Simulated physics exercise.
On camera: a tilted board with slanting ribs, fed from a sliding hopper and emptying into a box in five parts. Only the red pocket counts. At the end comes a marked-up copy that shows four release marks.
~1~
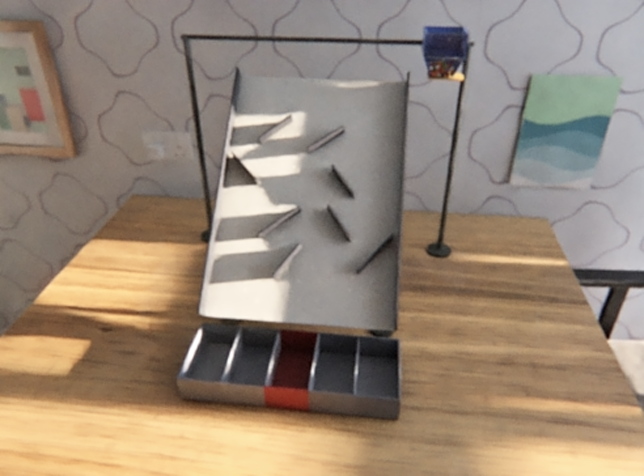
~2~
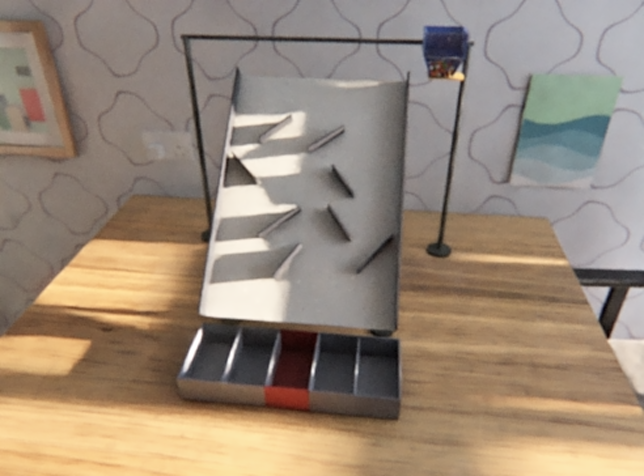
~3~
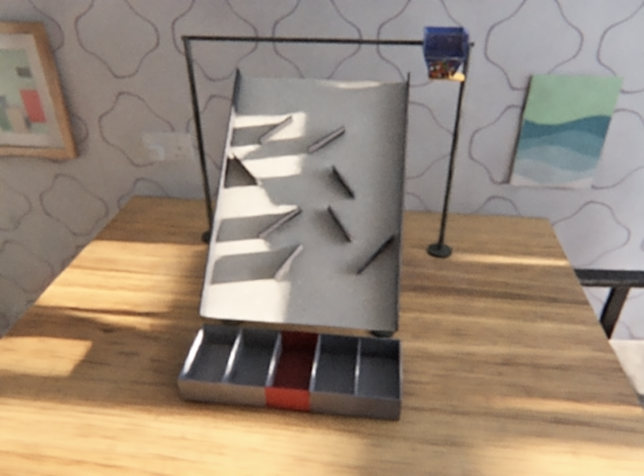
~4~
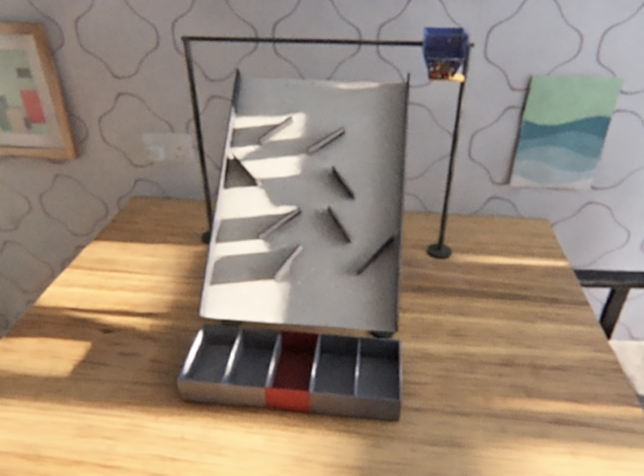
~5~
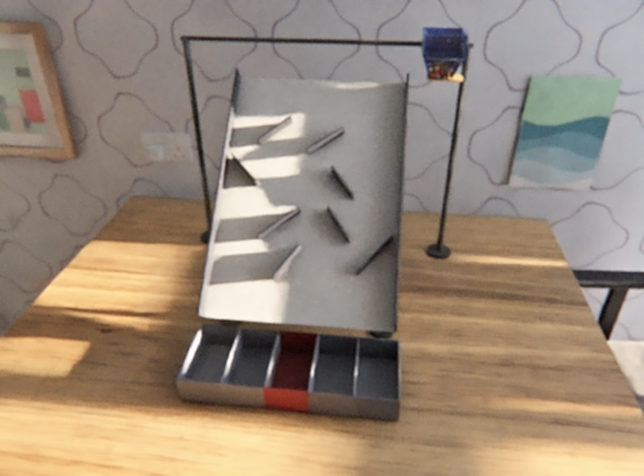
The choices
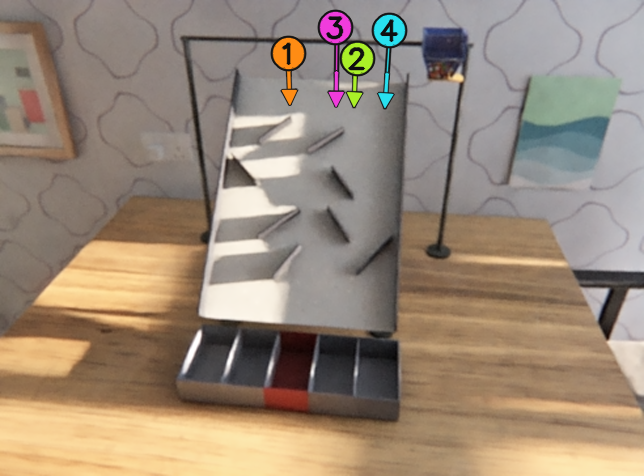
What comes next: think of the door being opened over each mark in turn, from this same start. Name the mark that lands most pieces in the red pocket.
I would pick mark 4.
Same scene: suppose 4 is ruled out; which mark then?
2.
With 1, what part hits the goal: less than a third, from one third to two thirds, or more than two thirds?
Mark 1 gives less than a third.
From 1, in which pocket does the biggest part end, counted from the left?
It is the first one.
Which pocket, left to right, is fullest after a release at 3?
The first from the left.
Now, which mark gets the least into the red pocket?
1.
On the marked copy, mark 1 meets the board at (289, 99); mark 2 meets the board at (354, 101); mark 3 meets the board at (336, 101); mark 4 meets the board at (385, 102).
For mark 1, none in the red pocket, nearly all in other pockets, a small part outside the box.
For mark 2, about a third in the red pocket, about half in other pockets, a small part outside the box.
For mark 3, a small part in the red pocket, most in other pockets, a small part outside the box.
For mark 4, about half in the red pocket, about a third in other pockets, a small part outside the box.
